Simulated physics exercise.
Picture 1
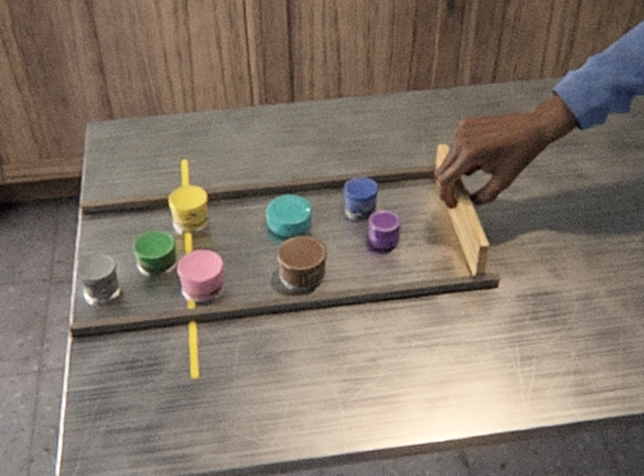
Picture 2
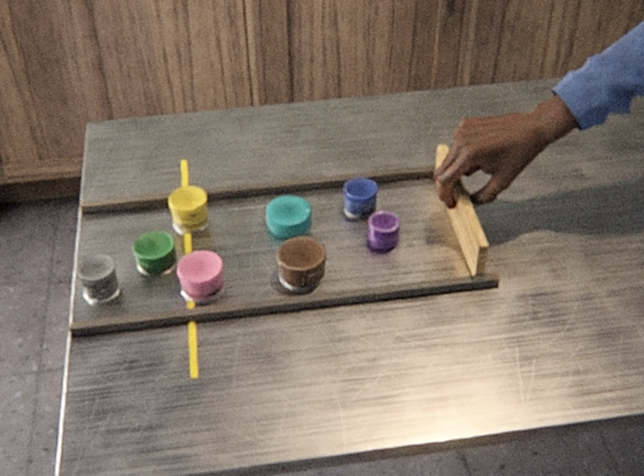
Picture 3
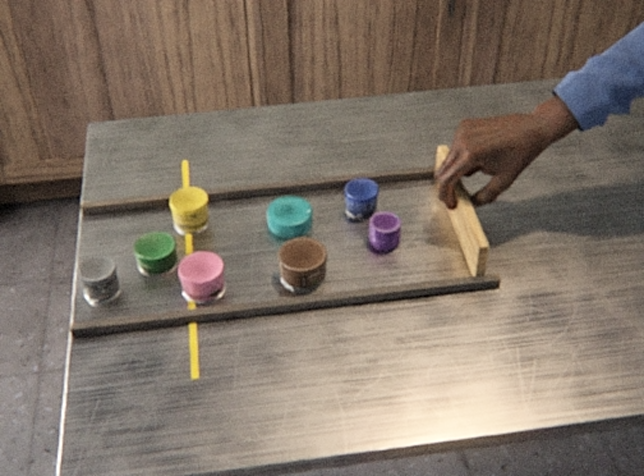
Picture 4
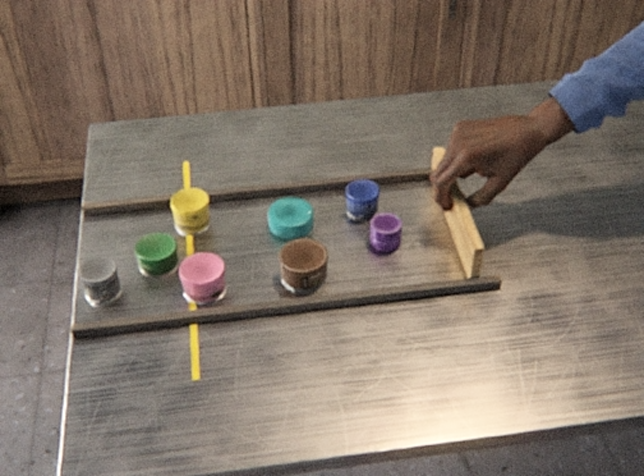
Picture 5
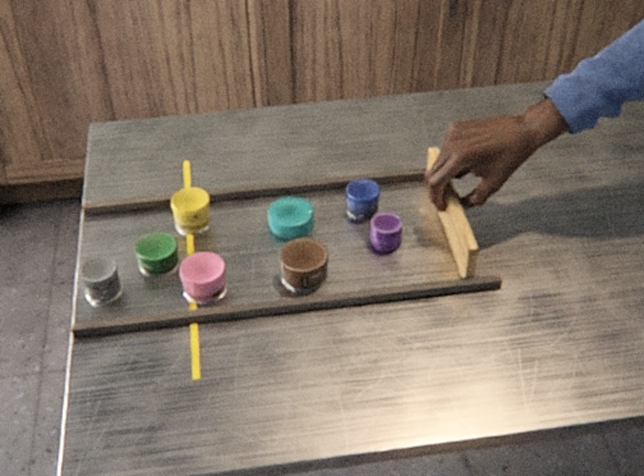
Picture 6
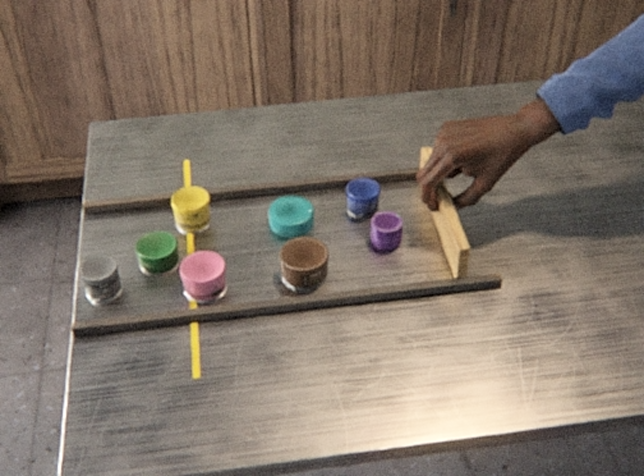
A hand in a blue sleeve slid a wooden board a short way left between two rails on a table, while the colourful little pots and lids near the yellow tape stayed practically still.
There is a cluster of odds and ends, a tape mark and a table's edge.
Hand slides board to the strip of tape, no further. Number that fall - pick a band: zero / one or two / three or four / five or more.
Band: Zero.
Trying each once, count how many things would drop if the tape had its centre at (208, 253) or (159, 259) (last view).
Counts per try: 0 and 1.
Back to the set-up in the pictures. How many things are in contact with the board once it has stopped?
My count gives 3.
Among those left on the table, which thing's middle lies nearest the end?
Foremost is the grey tin.
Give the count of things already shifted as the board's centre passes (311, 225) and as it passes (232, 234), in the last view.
Moved so far: 4, later 7.
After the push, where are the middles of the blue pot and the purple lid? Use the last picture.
The blue pot comes to rest at (172, 217), and the purple lid comes to rest at (175, 254).
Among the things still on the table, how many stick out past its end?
The figure is 1.
Soon after, none off yet; grey tin at rest near (101, 279); green pot at rest near (158, 253); yellow pot at rest near (192, 210).
Then, none off yet; grey tin at rest near (101, 279); green pot moving near (153, 255); yellow pot moved a little near (182, 206).
At rest, the number that fall off is zero.
